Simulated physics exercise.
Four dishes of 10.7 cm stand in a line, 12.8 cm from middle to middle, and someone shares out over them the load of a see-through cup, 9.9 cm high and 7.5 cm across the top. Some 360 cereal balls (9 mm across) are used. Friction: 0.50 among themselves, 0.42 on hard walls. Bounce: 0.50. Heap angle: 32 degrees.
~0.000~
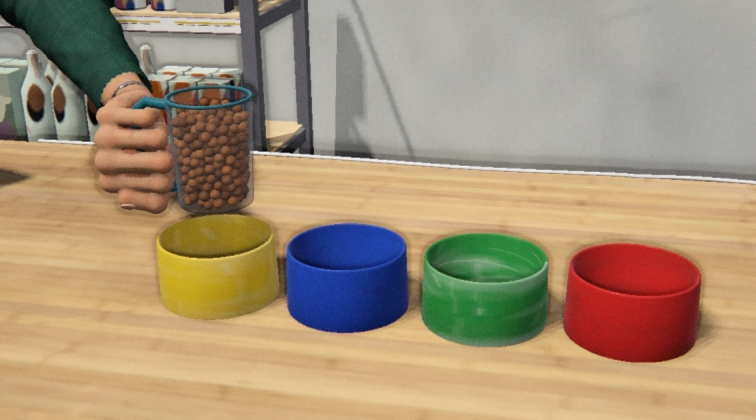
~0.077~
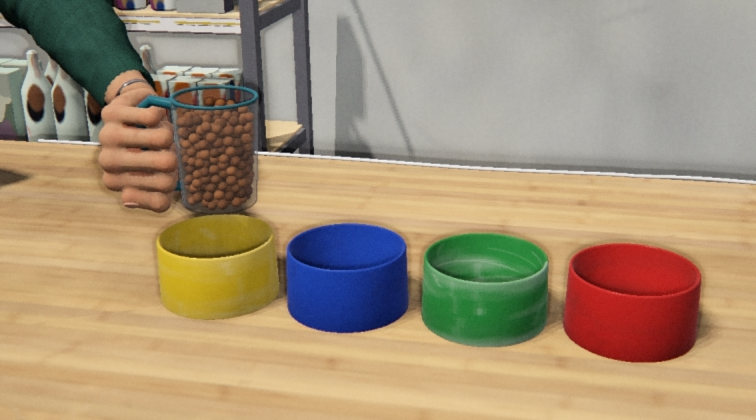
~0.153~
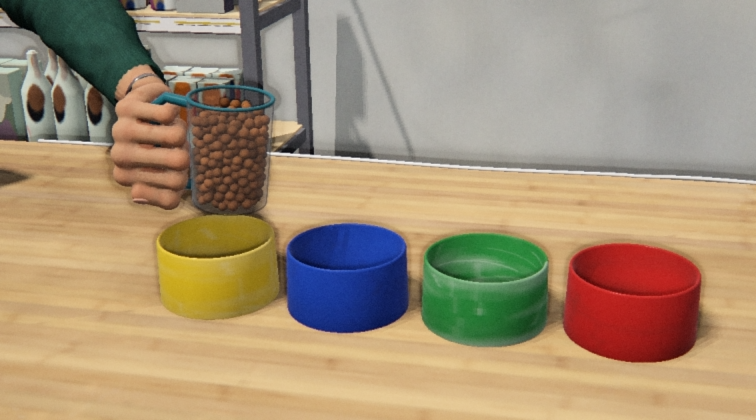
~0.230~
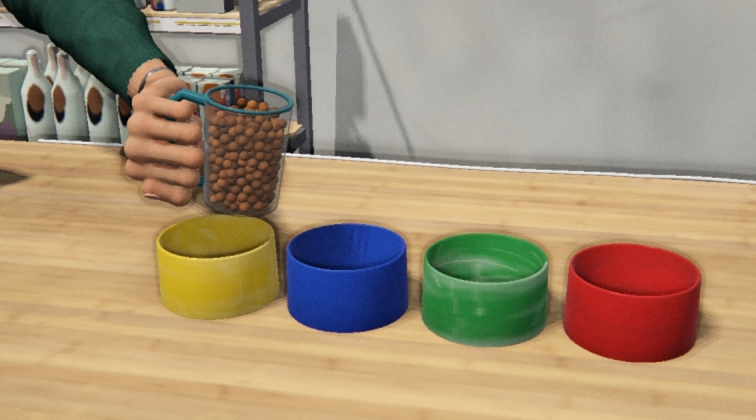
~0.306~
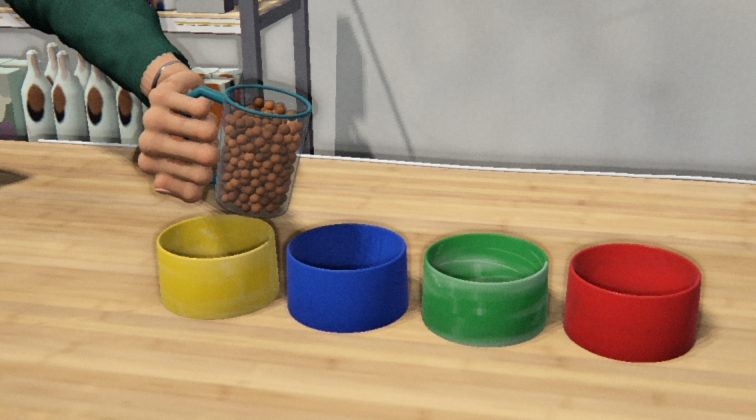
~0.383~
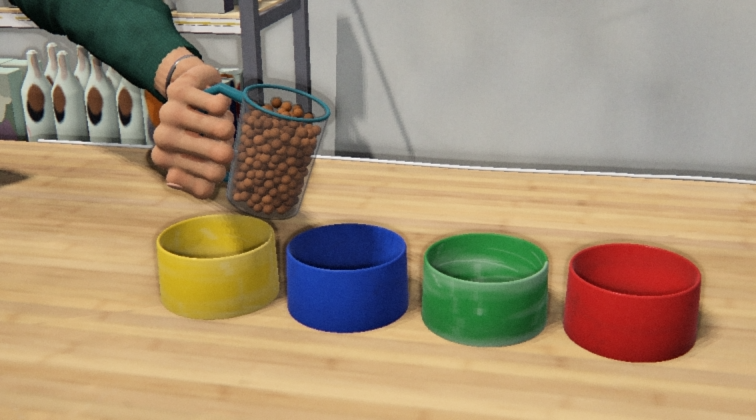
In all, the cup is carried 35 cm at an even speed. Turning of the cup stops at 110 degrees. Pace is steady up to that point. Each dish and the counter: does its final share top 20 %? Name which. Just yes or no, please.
In short: Red yes, blue no, green no, yellow no, counter no.
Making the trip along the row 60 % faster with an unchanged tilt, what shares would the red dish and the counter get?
Red 90, counter 10.
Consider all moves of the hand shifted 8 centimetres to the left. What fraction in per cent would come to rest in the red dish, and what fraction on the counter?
The red dish would get 60 and the counter 40.
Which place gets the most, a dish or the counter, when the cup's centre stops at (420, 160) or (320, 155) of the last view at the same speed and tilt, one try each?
On the first run most goes to green, and on the second to blue.
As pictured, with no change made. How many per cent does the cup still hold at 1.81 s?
Roughly 95 percent.
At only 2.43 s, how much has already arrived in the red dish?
Some 55 in a hundred by then.
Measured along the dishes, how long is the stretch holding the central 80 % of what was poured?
I'd estimate close to 6 cm.
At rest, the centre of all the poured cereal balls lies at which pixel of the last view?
About (648, 308).
After 1.24 s, tilt 60 degrees; cup holds 100 %.
After 1.81 s, tilt 89 degrees; cup holds 95 %, red 5 %.
After 2.43 s, tilt 110 degrees; cup holds 35 %, red 55 %.
In the end, at 3.7 s, red 90 %, blue 0 %, green 0 %, yellow 0 %, counter 10 %.
